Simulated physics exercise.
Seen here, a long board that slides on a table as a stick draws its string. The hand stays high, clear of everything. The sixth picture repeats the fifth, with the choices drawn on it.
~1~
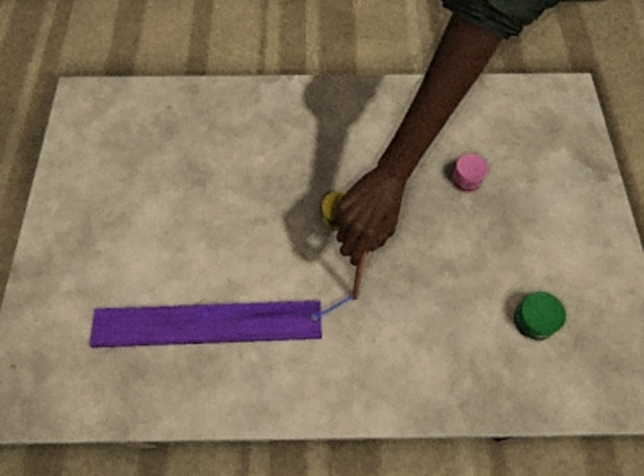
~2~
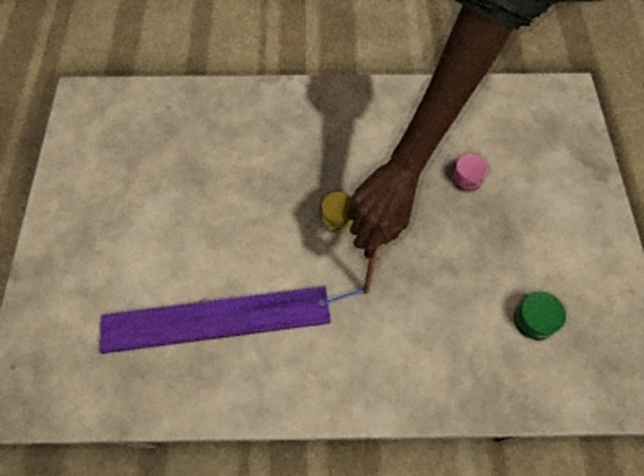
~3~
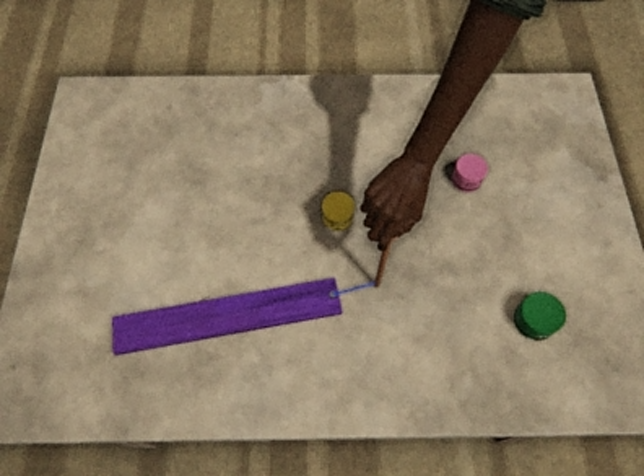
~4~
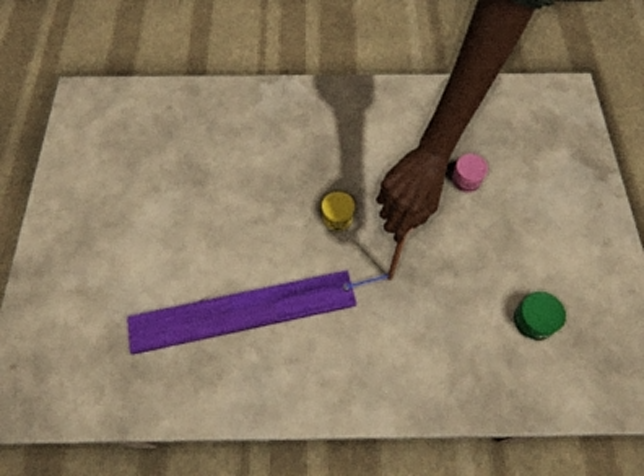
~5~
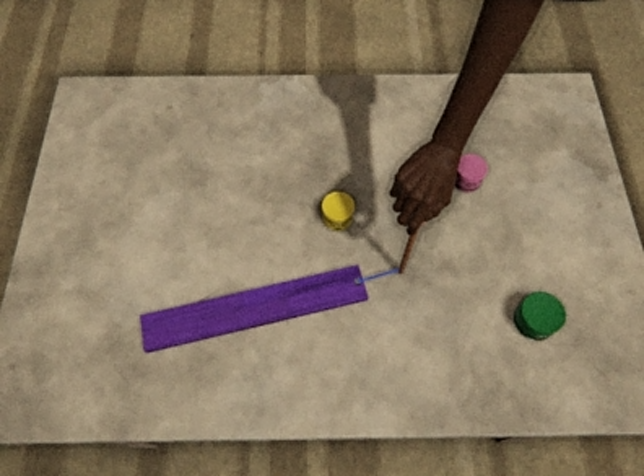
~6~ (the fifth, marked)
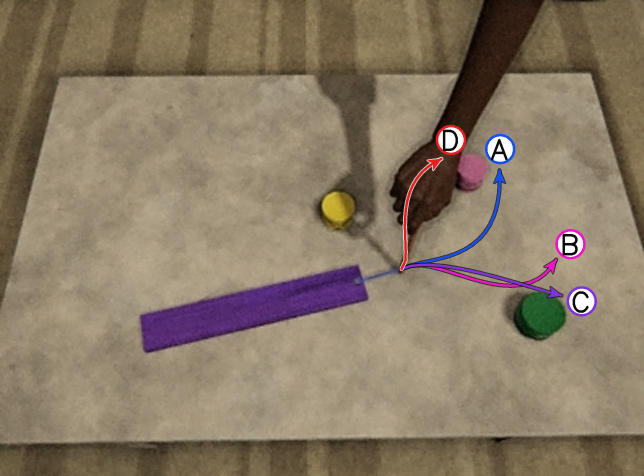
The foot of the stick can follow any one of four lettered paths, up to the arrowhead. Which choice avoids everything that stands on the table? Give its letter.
The stick should follow B.
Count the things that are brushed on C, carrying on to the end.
It touches one.
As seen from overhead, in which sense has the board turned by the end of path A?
On that path, anticlockwise.
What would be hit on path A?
It meets the pink tub.
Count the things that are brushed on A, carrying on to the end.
One.
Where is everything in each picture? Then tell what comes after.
Purple board (207, 323); pink tub (469, 174); yellow tub (338, 212), in the first picture.
Purple board (215, 318); yellow tub (338, 212), in the second picture.
Purple board (228, 314); pink tub (469, 174), in the third picture.
Purple board (242, 310); green tub (539, 317), in the fourth picture.
Purple board (255, 307); yellow tub (338, 212); green tub (539, 317); pink tub (469, 174), in the fifth picture.
On the marked copy, A from (402, 269) via (480, 238) to (500, 170); B from (402, 269) via (490, 284) to (556, 260); C from (402, 269) via (481, 273) to (562, 296); D from (402, 269) via (407, 201) to (442, 159).
With B. Early on, foot of the stick (460, 276), middle of the board (312, 296).
Further on, foot of the stick (520, 286), middle of the board (370, 295).
At the end, foot of the stick (555, 260), middle of the board (413, 287); nothing has been touched.
As for the rest, A meets the pink tub; C meets the green tub; D meets the yellow tub.
